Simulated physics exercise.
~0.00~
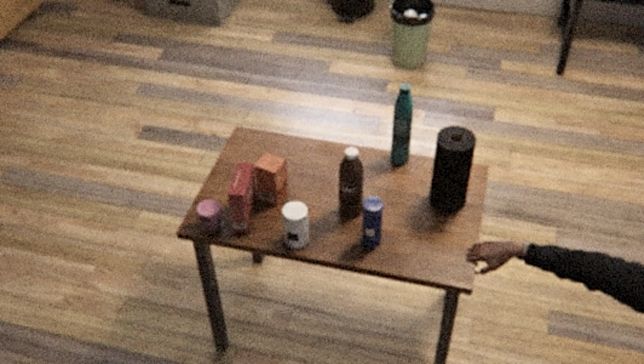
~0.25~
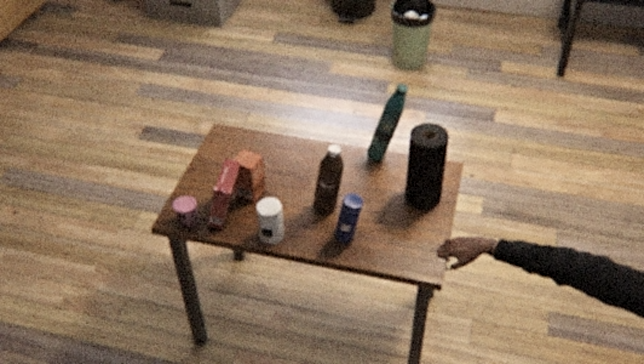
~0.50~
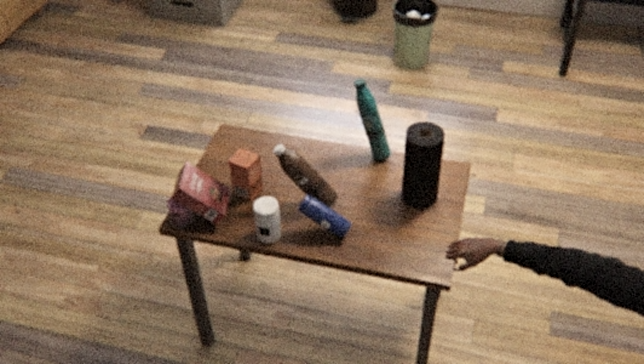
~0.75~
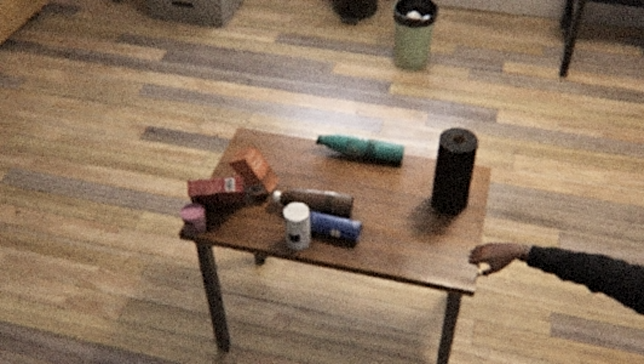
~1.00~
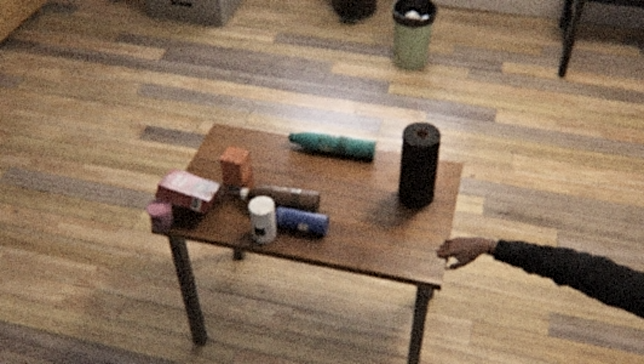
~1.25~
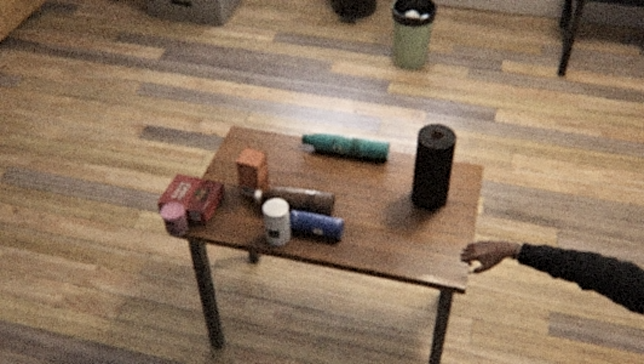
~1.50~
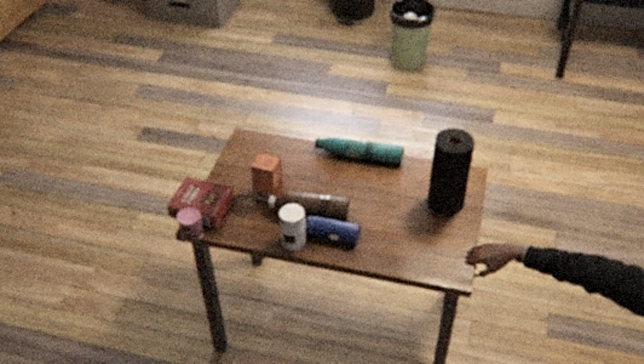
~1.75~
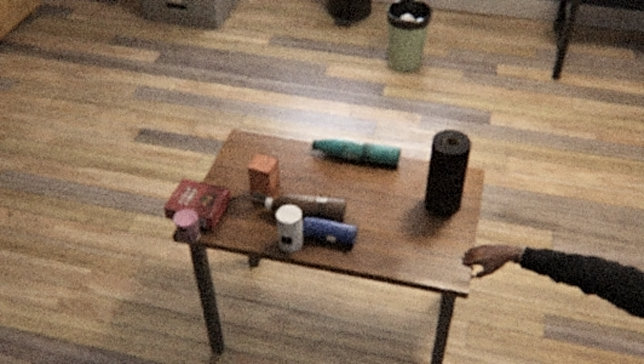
An arm reached toward a small wooden table as it jerked left and then back and forth, tipping over the brown and turquoise bottles, blue jar and red packet, which ended lying down while the white jar, orange carton and black roll stayed upright.
